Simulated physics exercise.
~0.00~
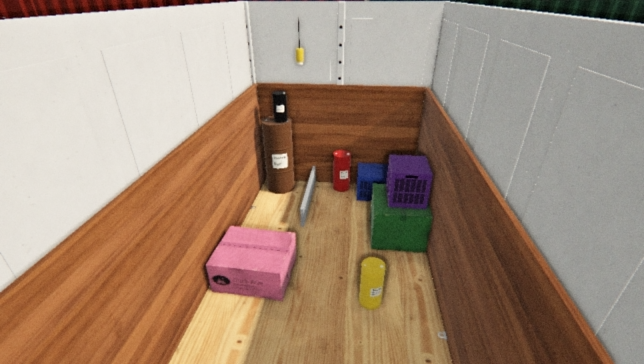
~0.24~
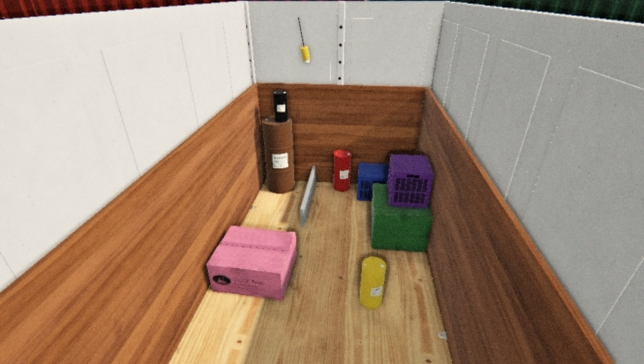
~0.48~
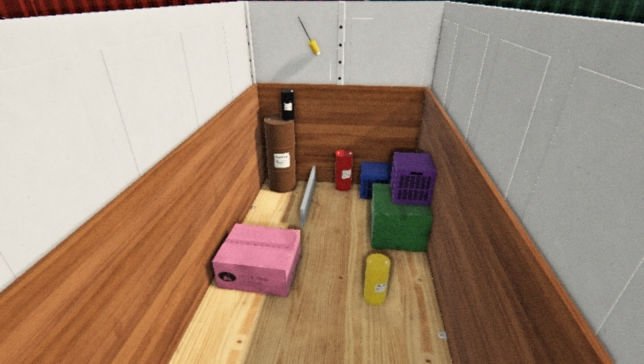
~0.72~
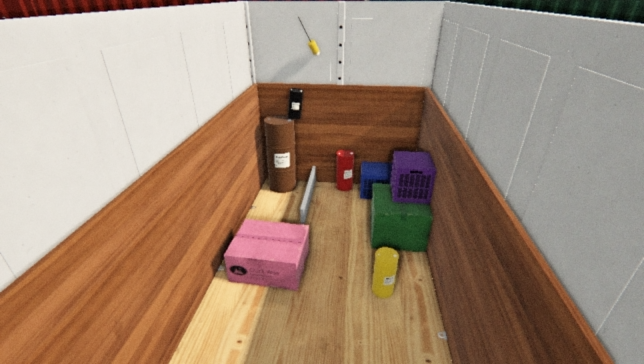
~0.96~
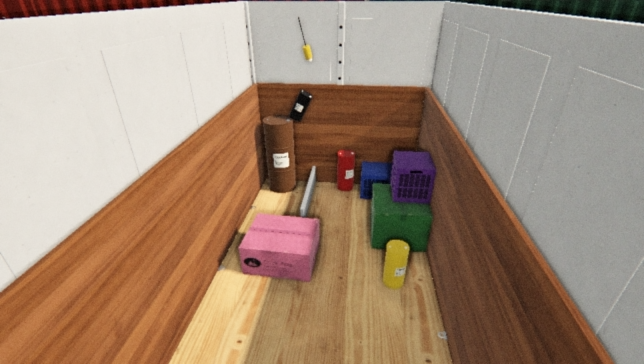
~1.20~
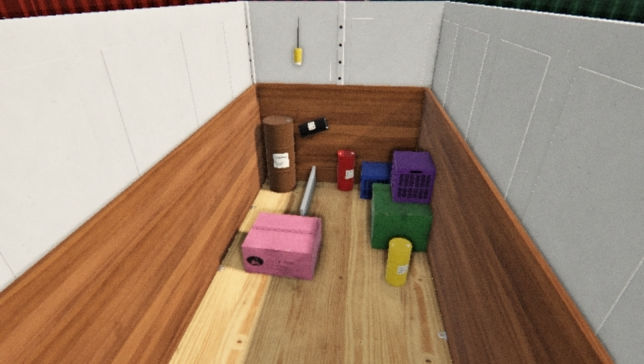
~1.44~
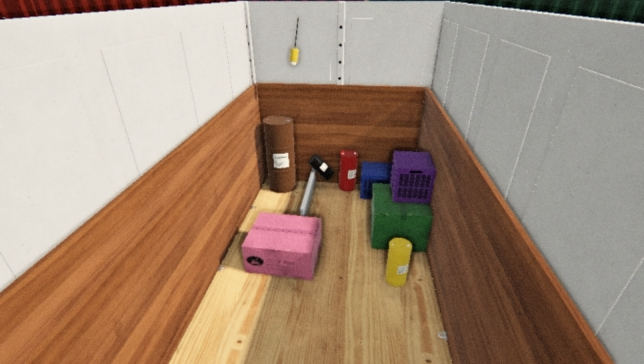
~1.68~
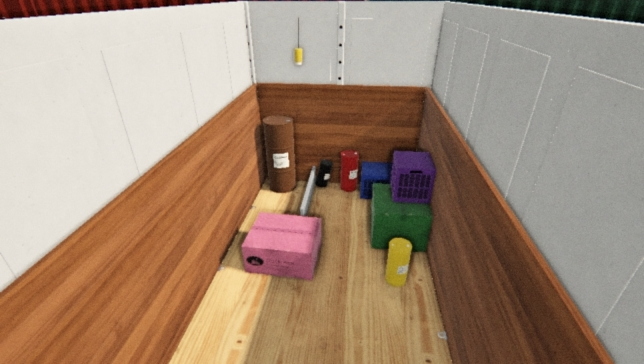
A black canister on top of a brown drum slid right, tipped off and dropped to the van floor, ending beside the red canister, after a pink box and a yellow canister had begun sliding forwards and right before coming to rest.
